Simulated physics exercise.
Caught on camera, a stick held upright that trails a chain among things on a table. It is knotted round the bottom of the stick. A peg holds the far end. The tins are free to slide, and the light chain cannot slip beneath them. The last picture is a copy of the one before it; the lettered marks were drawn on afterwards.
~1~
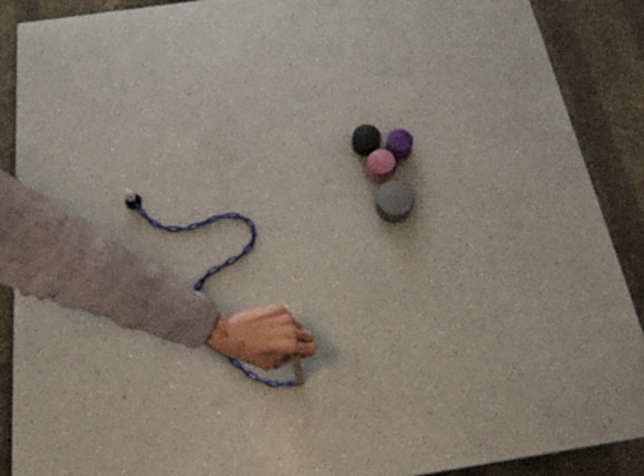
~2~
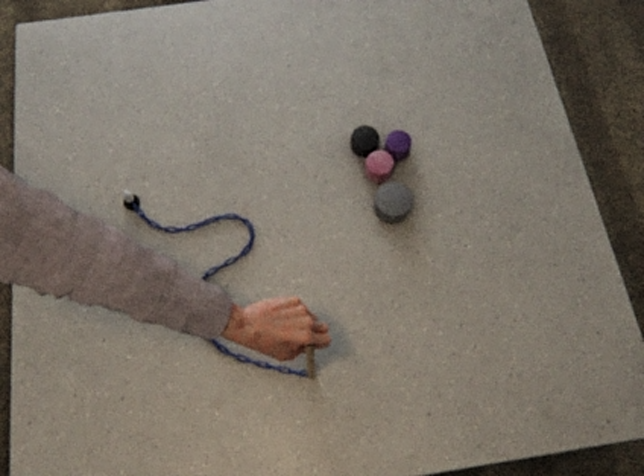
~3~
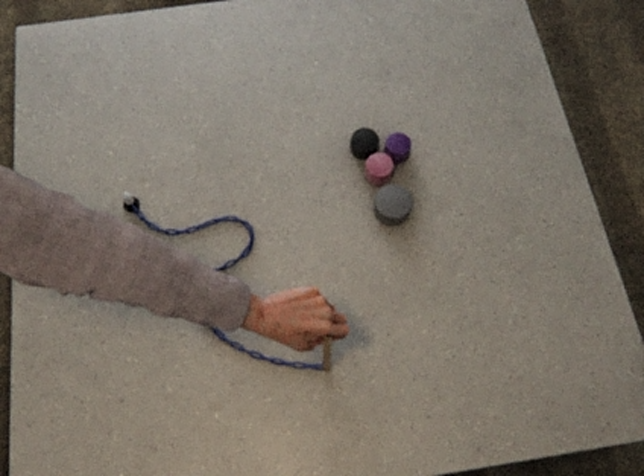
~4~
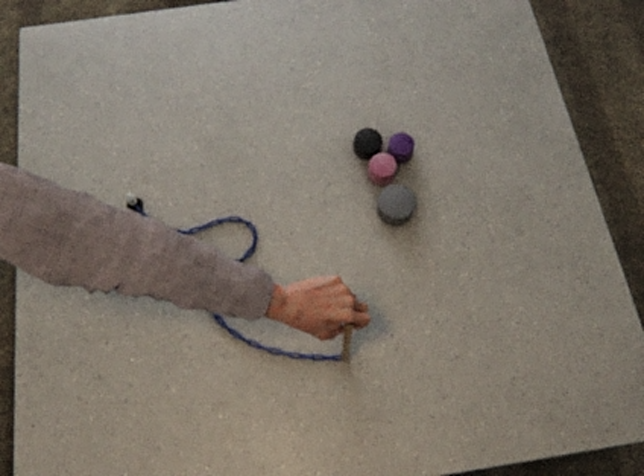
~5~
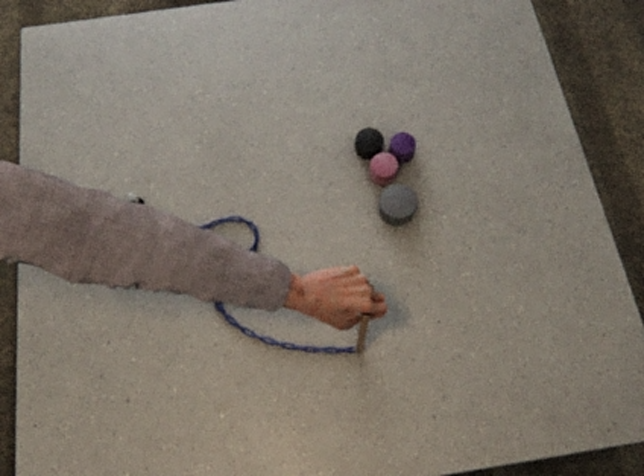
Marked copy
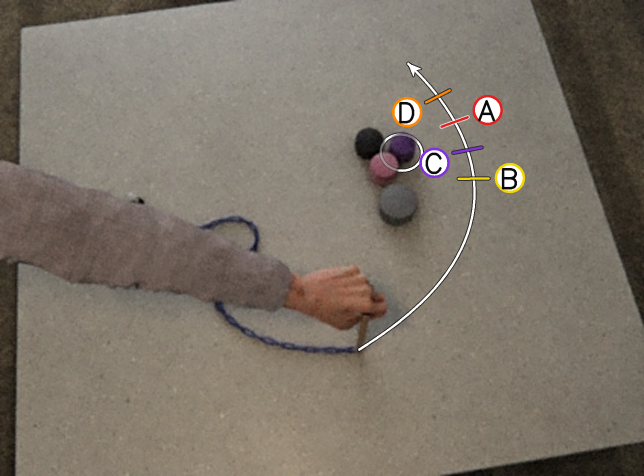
Hand sliding an upright stick rightward across a table, trailing a blue chain, while four small tins sit still above.
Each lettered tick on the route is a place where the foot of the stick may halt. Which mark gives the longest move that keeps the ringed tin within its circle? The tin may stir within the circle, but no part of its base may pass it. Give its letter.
Stop at D.
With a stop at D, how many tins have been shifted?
By then, three.
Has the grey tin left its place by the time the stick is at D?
Yes.
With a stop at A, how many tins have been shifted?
Three.
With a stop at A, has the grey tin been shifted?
Yes.
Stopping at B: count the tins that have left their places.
The count is none.
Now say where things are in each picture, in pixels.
The first frame shows purple tin (399, 145); black tin (366, 140); pink tin (381, 166).
The second frame shows pink tin (379, 167); peg (130, 199).
The third frame shows grey tin (393, 205); purple tin (398, 148).
The fourth frame shows black tin (368, 144); pink tin (382, 170).
The fifth frame shows grey tin (397, 205); purple tin (402, 148).
On the copy, A at (455, 122); B at (474, 179); C at (467, 150); D at (438, 96); the ring at (401, 152); the route from (359, 350) via (474, 208) to (408, 63).
On D. First, foot of the stick (447, 274); purple tin (402, 148).
Then, foot of the stick (473, 173); purple tin (402, 148).
Finally, foot of the stick (438, 97); grey tin (375, 170); purple tin (401, 148); black tin (359, 122); pink tin (373, 142); the purple tin is still in its ring.
By contrast, A is safe but short; B is safe but short; C is safe but short.
